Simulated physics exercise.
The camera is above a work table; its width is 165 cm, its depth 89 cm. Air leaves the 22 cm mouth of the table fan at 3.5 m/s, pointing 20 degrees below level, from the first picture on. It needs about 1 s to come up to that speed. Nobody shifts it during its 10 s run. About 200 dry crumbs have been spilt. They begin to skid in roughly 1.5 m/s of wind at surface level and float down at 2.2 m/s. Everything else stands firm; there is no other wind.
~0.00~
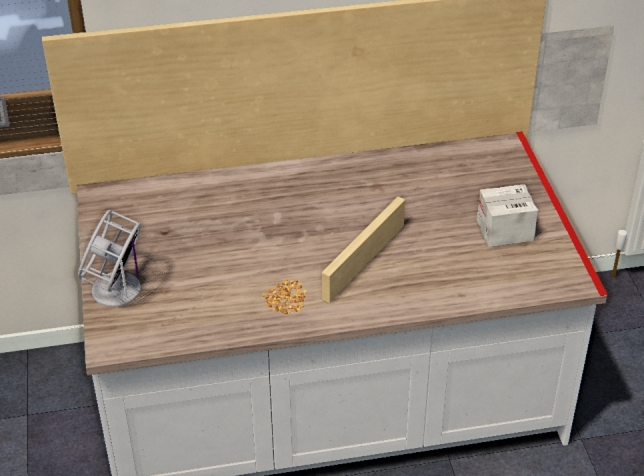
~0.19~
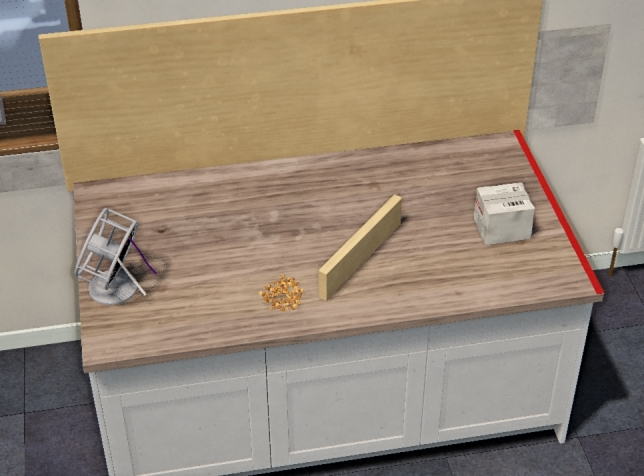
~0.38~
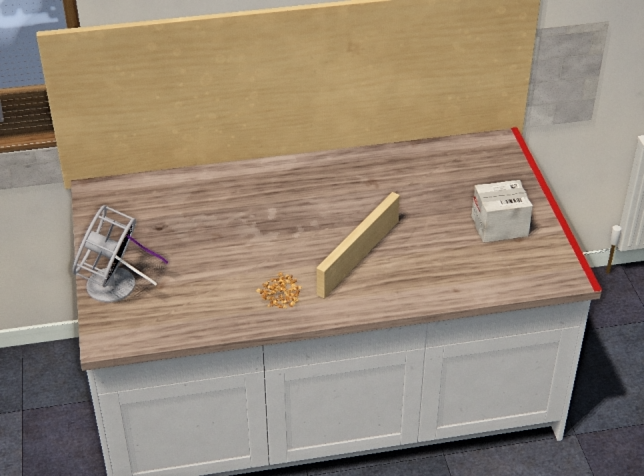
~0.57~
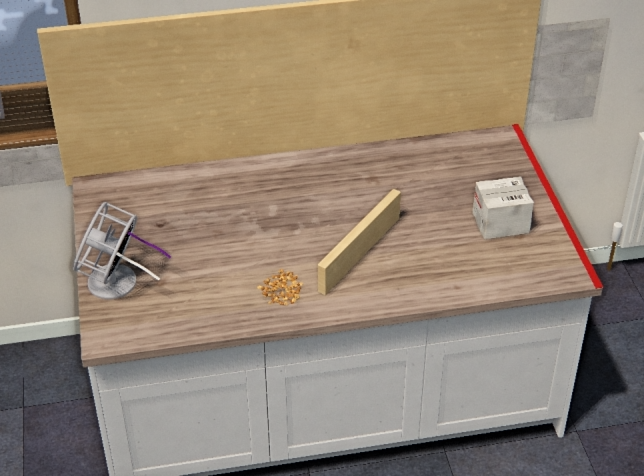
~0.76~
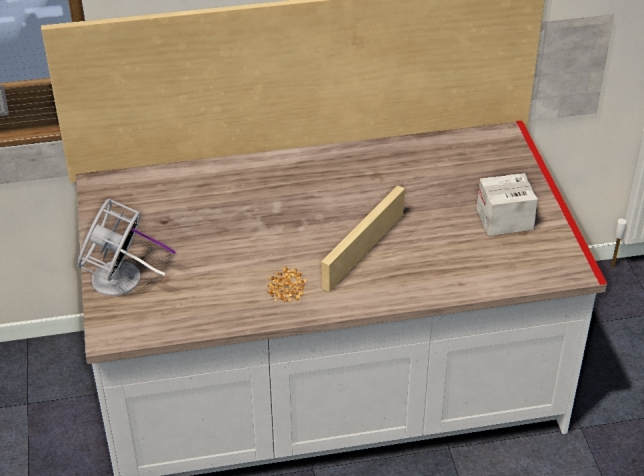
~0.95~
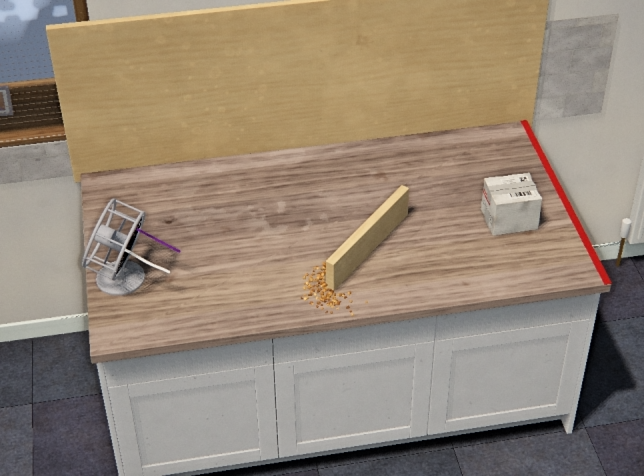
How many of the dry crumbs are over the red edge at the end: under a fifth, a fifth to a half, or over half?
Of the dry crumbs, less than a fifth end over the red edge.
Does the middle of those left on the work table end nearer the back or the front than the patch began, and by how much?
To the back, by about 20 cm.
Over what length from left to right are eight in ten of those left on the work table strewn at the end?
Roughly 60 cm.
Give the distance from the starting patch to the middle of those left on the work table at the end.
About 40 cm.
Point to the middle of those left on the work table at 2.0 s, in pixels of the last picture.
Around (357, 250).
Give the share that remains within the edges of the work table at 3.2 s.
Some 40 per cent.
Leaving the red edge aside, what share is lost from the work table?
About 70 %.
After 2.0 s, 0 % are over the red edge; the middle of those still in play is near (357, 250); 66 % have settled or left.
After 3.2 s, 0 % are over the red edge; the middle of those still in play is near (365, 241); 68 % have settled or left.
After 5.5 s, 0 % are over the red edge; the middle of those still in play is near (373, 234); 72 % have settled or left.
After 10.0 s, at the end, 0 % are over the red edge; the middle of those still in play is near (379, 229).
